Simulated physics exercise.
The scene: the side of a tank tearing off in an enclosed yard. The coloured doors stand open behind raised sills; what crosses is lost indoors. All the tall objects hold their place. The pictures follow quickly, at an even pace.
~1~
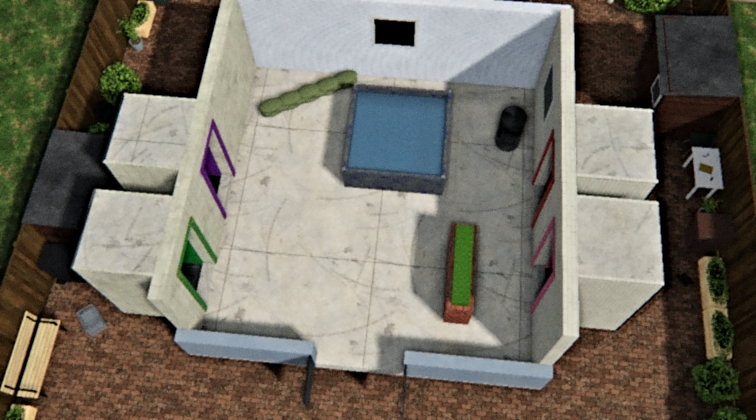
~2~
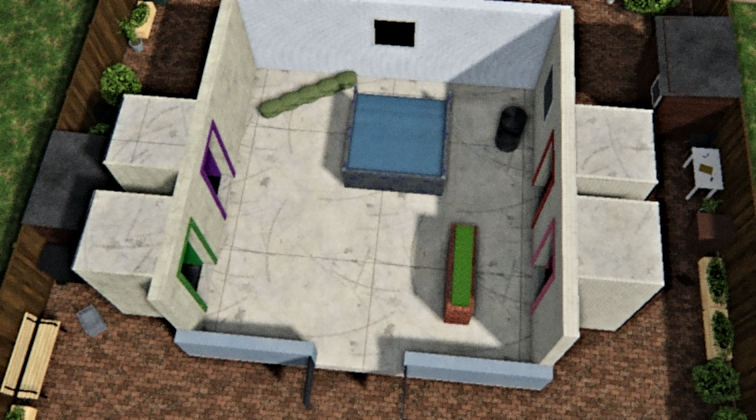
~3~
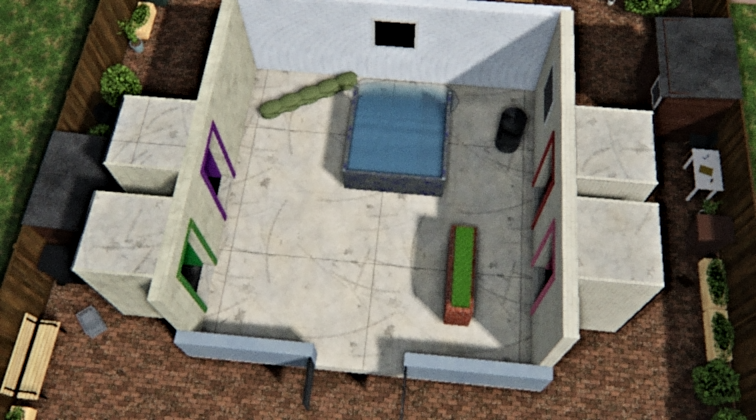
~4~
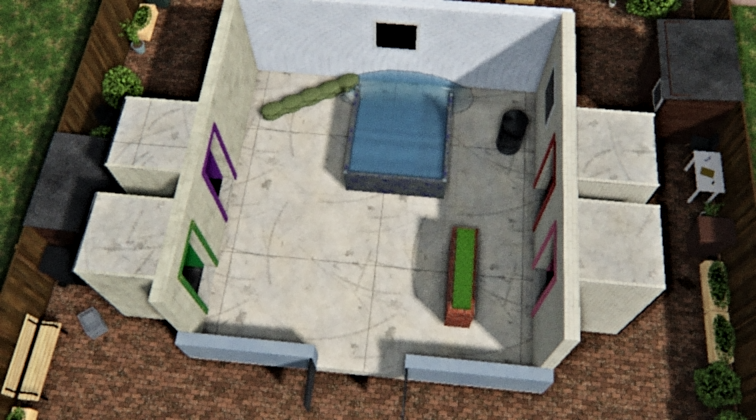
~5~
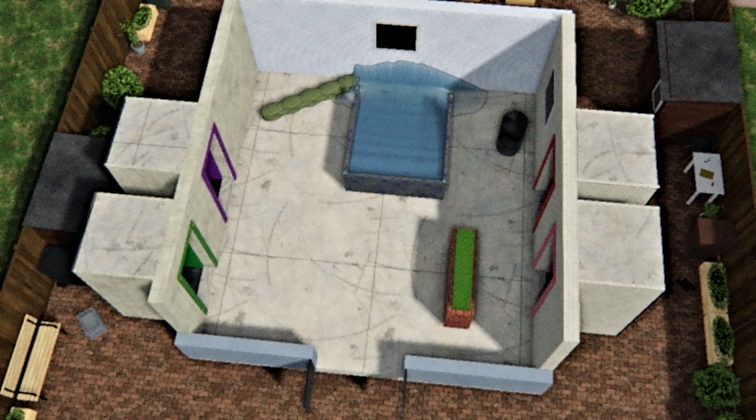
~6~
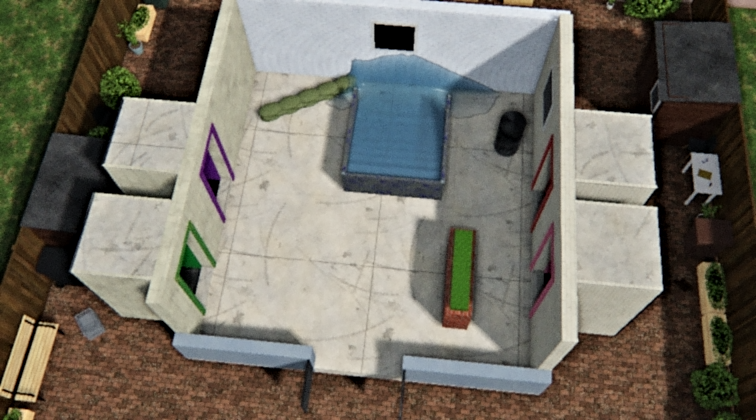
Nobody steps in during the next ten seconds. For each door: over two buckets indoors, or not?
The purple door stays under that; the green door stays under that; the pink door stays under that; the red door stays under that.
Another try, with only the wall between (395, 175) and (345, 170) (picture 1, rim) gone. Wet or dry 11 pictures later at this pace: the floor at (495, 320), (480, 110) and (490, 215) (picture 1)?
In that order: Clear, clear, not flooded.
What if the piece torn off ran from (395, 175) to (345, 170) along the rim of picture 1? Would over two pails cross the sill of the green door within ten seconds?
One by one: The green one passes that mark.
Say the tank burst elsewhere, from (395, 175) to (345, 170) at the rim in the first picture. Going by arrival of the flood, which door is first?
First comes the door marked green.
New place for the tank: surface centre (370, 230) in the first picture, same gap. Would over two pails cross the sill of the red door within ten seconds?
Then: Red door is over.
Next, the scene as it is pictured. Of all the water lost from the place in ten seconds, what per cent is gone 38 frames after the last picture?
Near 5 in a hundred.
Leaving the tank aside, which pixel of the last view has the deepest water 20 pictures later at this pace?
Close to (526, 95).
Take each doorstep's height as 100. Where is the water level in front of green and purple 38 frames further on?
About 60 and 40 per cent.
A moment on, water covers 15 % of the floor; the purple door not reached, the green door not reached, the pink door not reached, the red door not reached.
Next, water covers 35 % of the floor; the purple door not reached, the green door not reached, the pink door not reached, the red door wet at the sill, nothing in.
Then, water covers 60 % of the floor; the purple door under two buckets in, the green door wet at the sill, nothing in, the pink door wet at the sill, nothing in, the red door under two buckets in.
Later, water covers 90 % of the floor; the purple door under two buckets in, the green door wet at the sill, nothing in, the pink door wet at the sill, nothing in, the red door under two buckets in.
In the end, water covers 90 % of the floor; the purple door under two buckets in, the green door under two buckets in, the pink door under two buckets in, the red door under two buckets in.
